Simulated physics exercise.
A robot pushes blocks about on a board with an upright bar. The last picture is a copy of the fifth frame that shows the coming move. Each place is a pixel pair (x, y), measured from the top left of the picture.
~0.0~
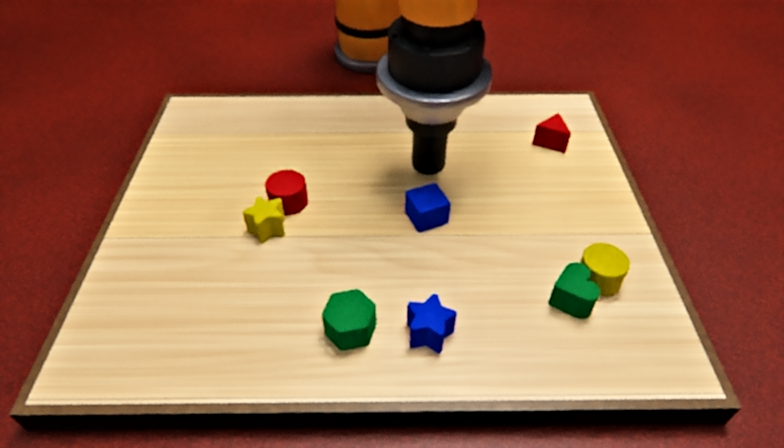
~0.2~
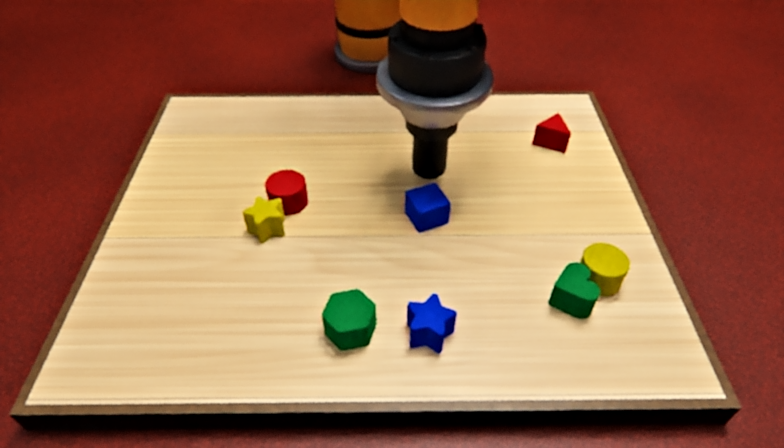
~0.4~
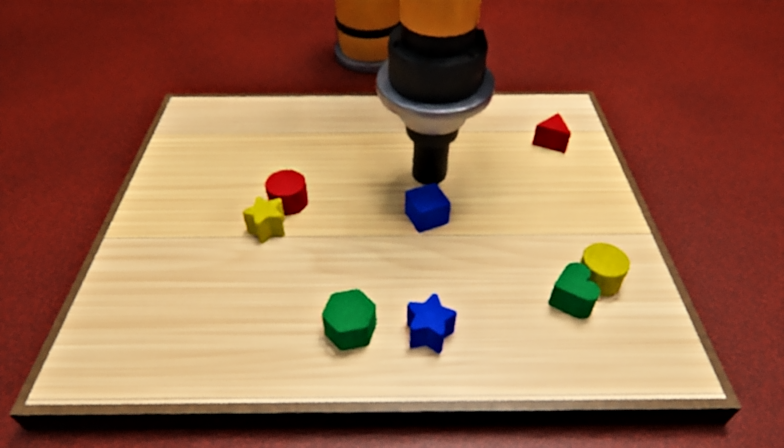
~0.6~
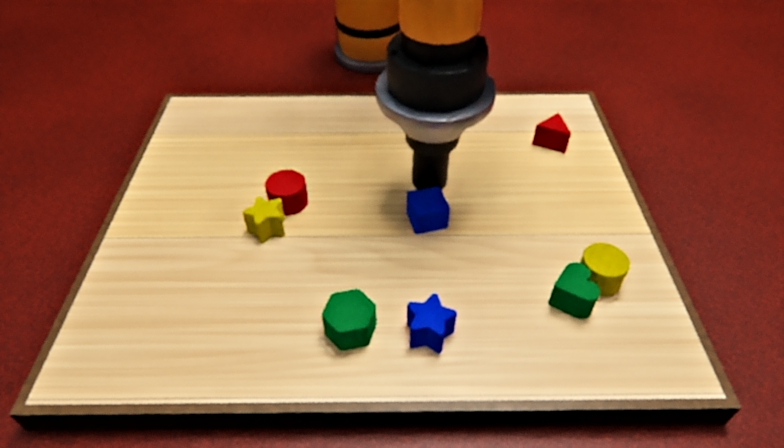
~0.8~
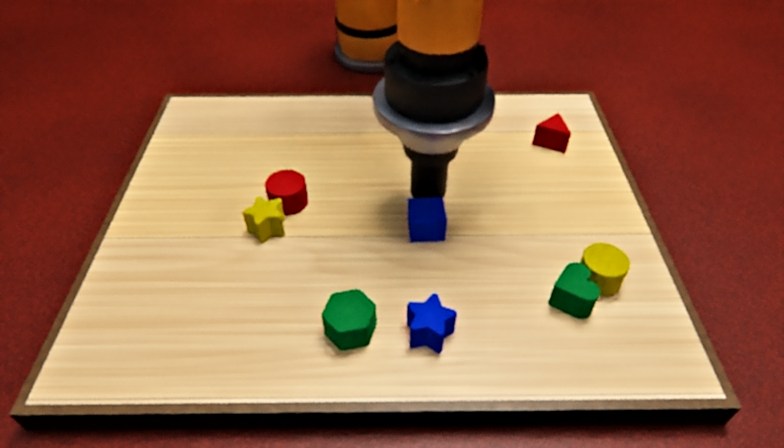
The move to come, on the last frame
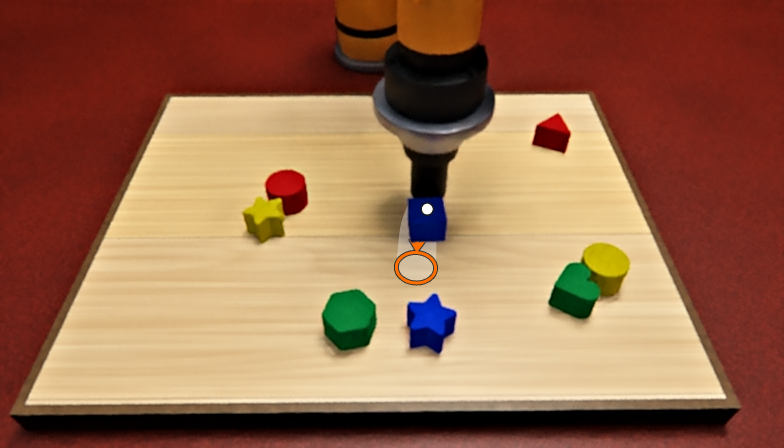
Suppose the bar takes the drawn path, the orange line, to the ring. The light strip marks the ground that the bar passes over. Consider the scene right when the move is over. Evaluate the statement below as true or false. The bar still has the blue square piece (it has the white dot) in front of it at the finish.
The claim holds.
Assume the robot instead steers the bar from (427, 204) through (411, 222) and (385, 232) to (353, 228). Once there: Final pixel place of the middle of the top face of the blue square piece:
It will likely be found at (421, 234).
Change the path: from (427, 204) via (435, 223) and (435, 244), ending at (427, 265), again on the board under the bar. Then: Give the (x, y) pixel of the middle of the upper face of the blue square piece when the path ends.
The point I'd pick in the picture is (417, 275).
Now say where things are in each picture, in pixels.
In the first picture, bar tip (428, 165); block tops, blue square piece (428, 197); blue star block (431, 314).
In the second picture, bar (429, 169); blocks unchanged.
In the third picture, bar (429, 175); blocks unchanged.
In the fourth picture, bar (429, 183); blue square piece (428, 199).
In the fifth picture, bar (428, 193); blue square piece (427, 209); blue star block (431, 314).
Path on the board, from (427, 204) by way of (418, 233) to (416, 267); the dot is on the blue square piece.
What follows on the original path. Halfway along, bar (419, 223); blue square piece (419, 242).
At the end, bar (416, 257); blue square piece (415, 279); blue star block in place.
